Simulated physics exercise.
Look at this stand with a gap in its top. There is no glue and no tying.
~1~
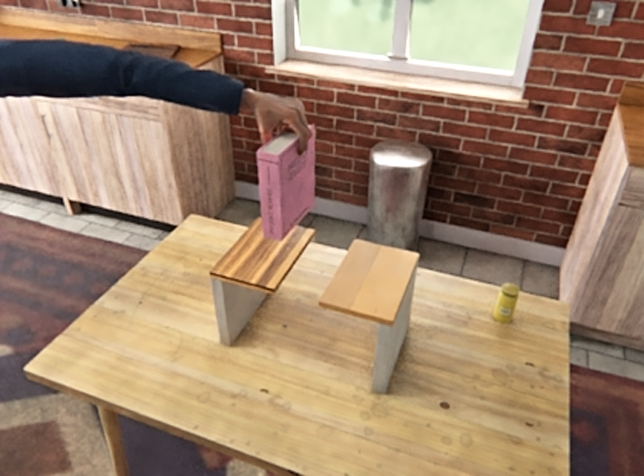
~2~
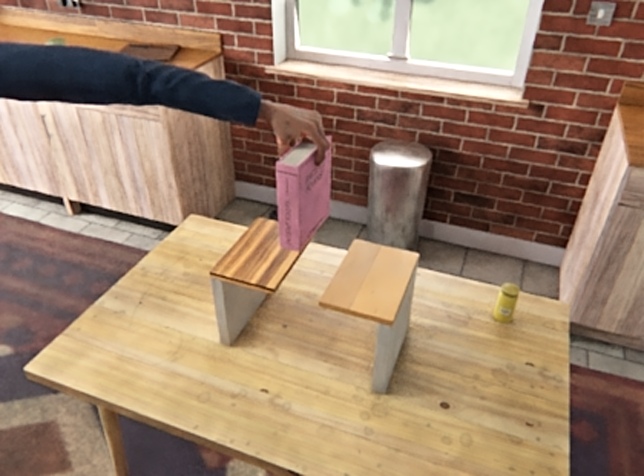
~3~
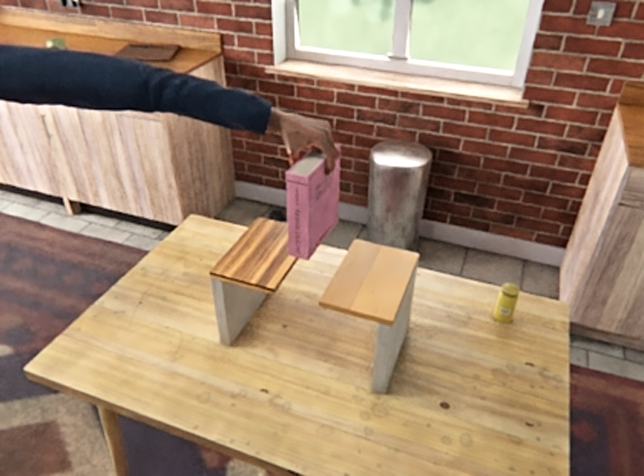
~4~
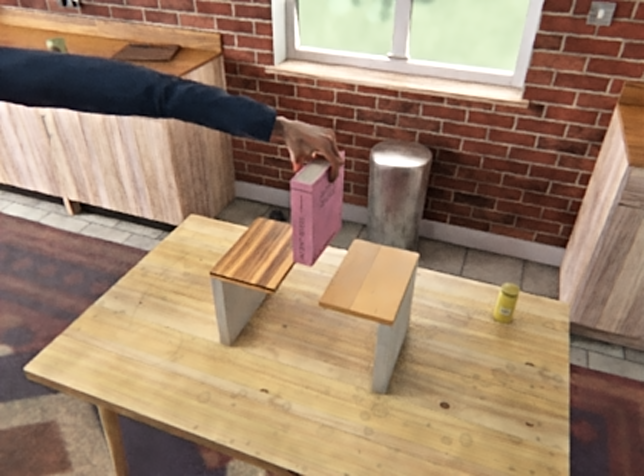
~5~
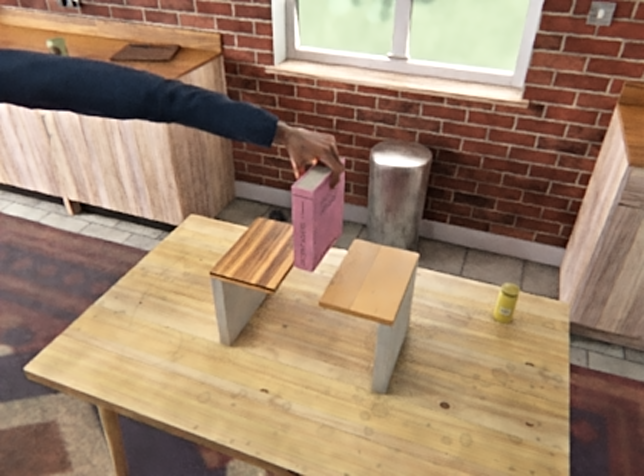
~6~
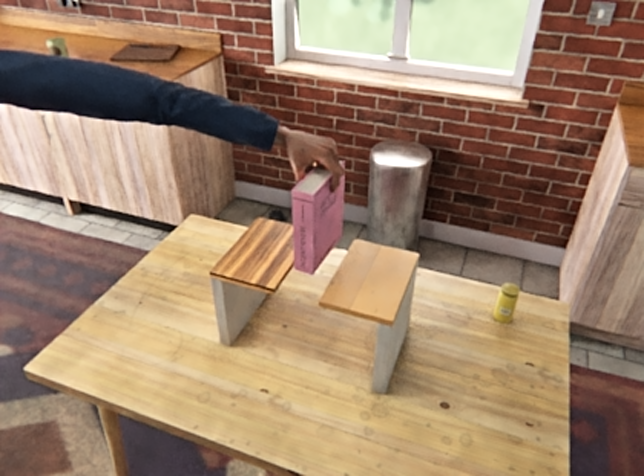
A hand at the end of a dark-sleeved arm carries a pink book rightward and slightly down, then slows until it hovers over the gap between two wooden-topped supports. The supports, one darker and striped, stand on a pale wooden table, with a small yellow shaker to the right. The fixed, raised view shows a room with brick walls, a window, wooden cabinets and a metal bin.
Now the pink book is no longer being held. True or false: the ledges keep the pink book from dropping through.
False.
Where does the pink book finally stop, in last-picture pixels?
It winds up at roughly (319, 305).
Then, 0.20 s on from there, pink book shifted a little near (319, 234).
Then, 0.30 s on from there, pink book shifted about its own width near (319, 286).
Then, 0.60 s on from there, pink book shifted well along near (319, 305).
In the end, moved from the start, pink book; yellow shaker unmoved. At the end, from the last picture's camera, pink book near (319, 305). The book reaches the table.
